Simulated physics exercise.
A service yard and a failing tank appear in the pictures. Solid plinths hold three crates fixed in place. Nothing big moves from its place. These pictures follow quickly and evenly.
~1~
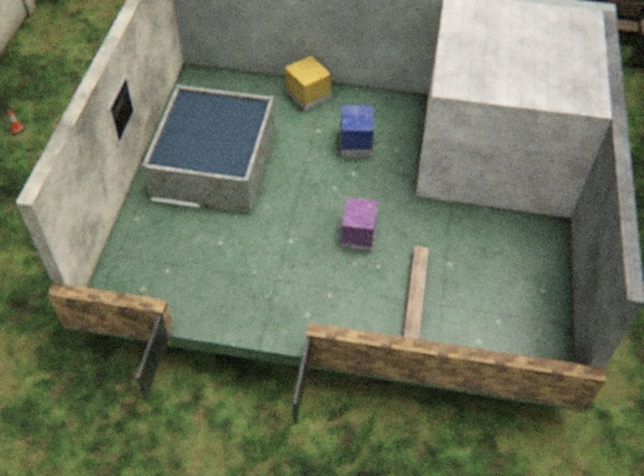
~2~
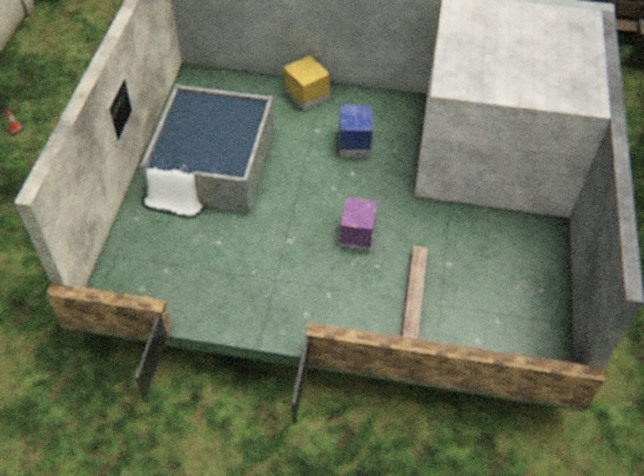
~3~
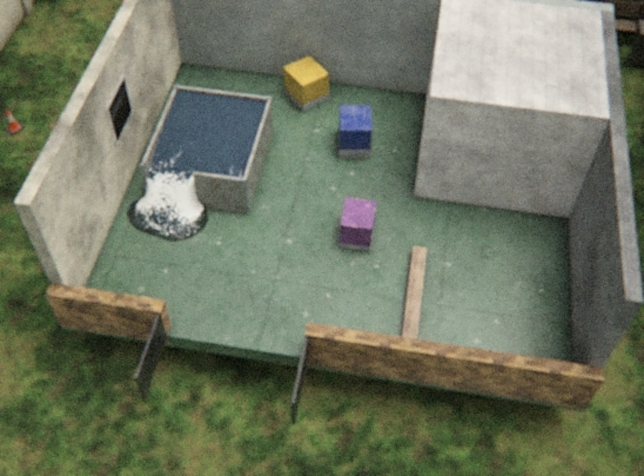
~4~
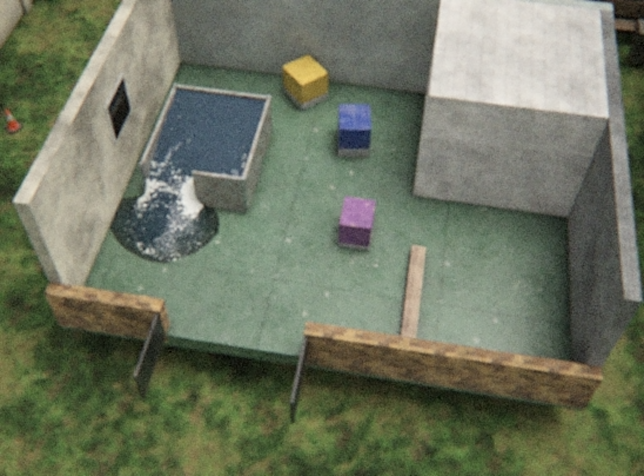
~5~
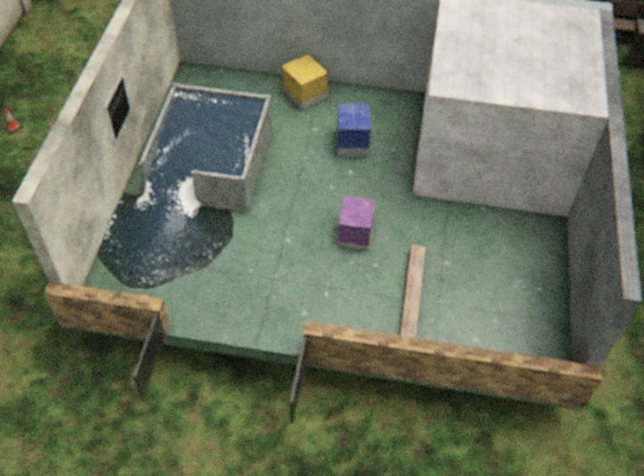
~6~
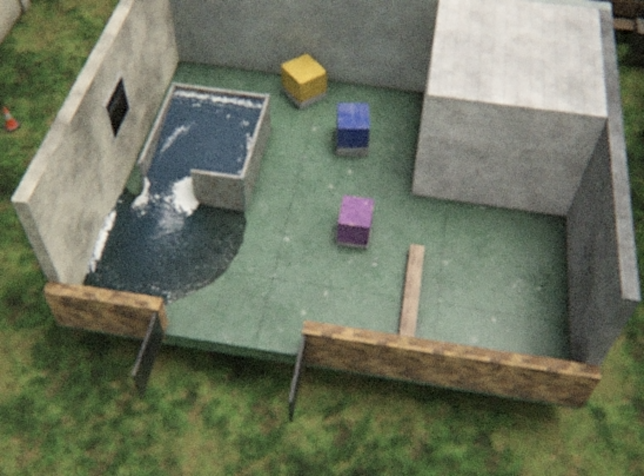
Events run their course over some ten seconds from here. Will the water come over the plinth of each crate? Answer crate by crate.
The blue crate: No, it stays dry. The yellow crate: No, it stays dry. The purple crate: Yes, water reaches it.
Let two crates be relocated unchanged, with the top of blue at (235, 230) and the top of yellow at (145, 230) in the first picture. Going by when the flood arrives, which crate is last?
The crate marked purple, I think.
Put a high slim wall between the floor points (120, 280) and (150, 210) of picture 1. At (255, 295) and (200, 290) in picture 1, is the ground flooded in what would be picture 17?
In order, I'd call them inundated and inundated.
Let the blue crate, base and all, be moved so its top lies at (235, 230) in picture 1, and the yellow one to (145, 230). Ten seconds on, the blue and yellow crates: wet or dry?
The blue crate gets flooded, while the yellow crate gets flooded.
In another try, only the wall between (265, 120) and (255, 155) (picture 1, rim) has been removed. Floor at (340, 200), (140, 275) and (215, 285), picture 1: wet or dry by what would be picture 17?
Spot one: Reached by the flood. Spot two: Spared by the leak. Spot three: Spared by the leak.
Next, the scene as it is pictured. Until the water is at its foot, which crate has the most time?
Clearly the yellow one.
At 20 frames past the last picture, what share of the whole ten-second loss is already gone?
By then, close to 40 % of it.
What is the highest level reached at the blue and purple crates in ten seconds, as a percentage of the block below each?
Near 40 and 160 in a hundred.
A moment on, water covers 20 % of the floor; the blue crate not reached, the yellow crate not reached, the purple crate not reached.
Next, water covers 20 % of the floor; the blue crate not reached, the yellow crate not reached, the purple crate not reached.
Then, water covers 35 % of the floor; the blue crate not reached, the yellow crate not reached, the purple crate water round its plinth.
Later, water covers 55 % of the floor; the blue crate water round its plinth, the yellow crate not reached, the purple crate water round its plinth.
In the end, water covers 85 % of the floor; the blue crate stayed above the water, the yellow crate stayed above the water, the purple crate was topped.
